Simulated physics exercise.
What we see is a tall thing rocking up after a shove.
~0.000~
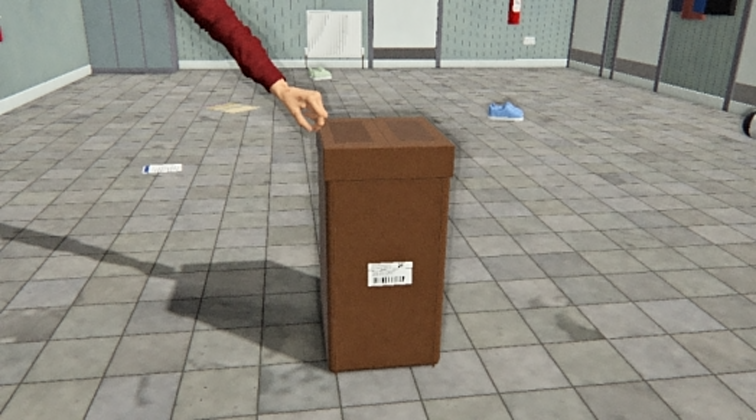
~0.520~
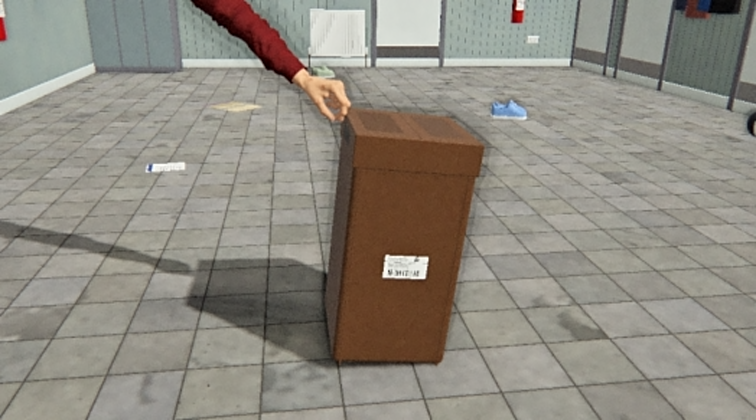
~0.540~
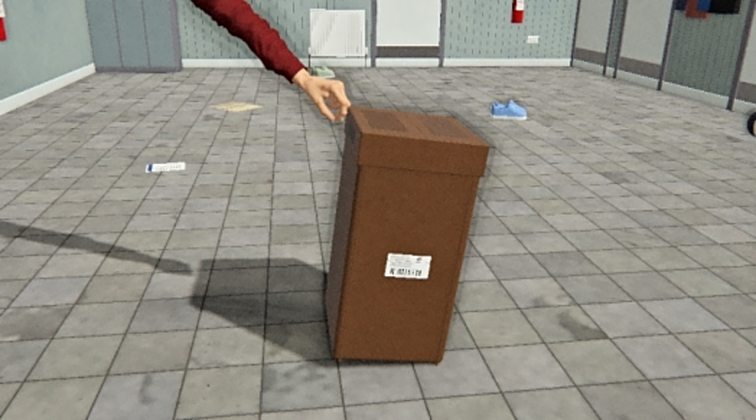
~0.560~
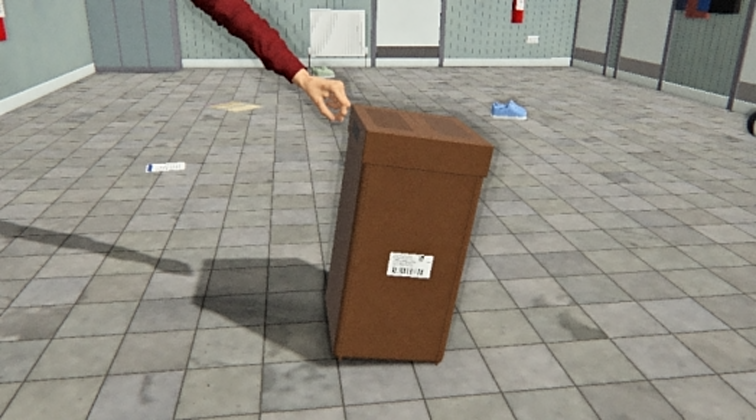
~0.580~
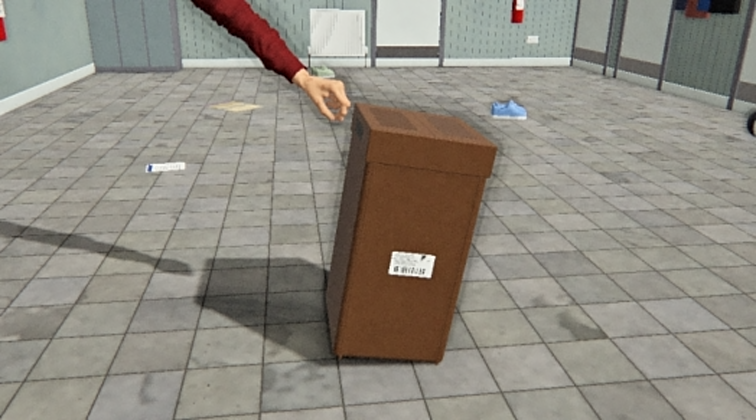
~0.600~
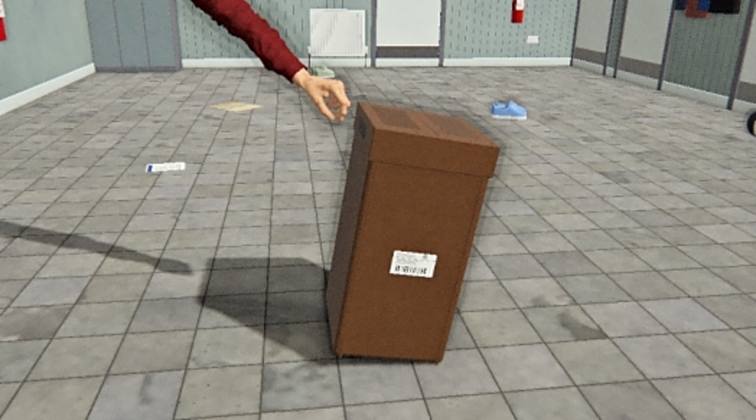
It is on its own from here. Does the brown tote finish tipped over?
No, it stays on its base.
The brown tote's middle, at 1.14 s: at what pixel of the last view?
(375, 238).
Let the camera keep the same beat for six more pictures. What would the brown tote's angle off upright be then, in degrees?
By then it would lean 12° from upright.
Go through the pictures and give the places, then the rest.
In the first frame, brown tote (378, 241) upright.
In the second frame, brown tote (393, 235) 6° off upright.
In the third frame, brown tote (395, 234) 7° off upright.
In the fourth frame, brown tote (397, 233) 8° off upright.
In the fifth frame, brown tote (399, 232) 9° off upright.
In the sixth frame, brown tote (401, 232) 10° off upright.
By 0.88 s, brown tote 4° off upright near (389, 236).
By 1.14 s, brown tote 3° off upright near (375, 238).
When it is over (1.9 s), the brown tote returns to its base, near (381, 240).
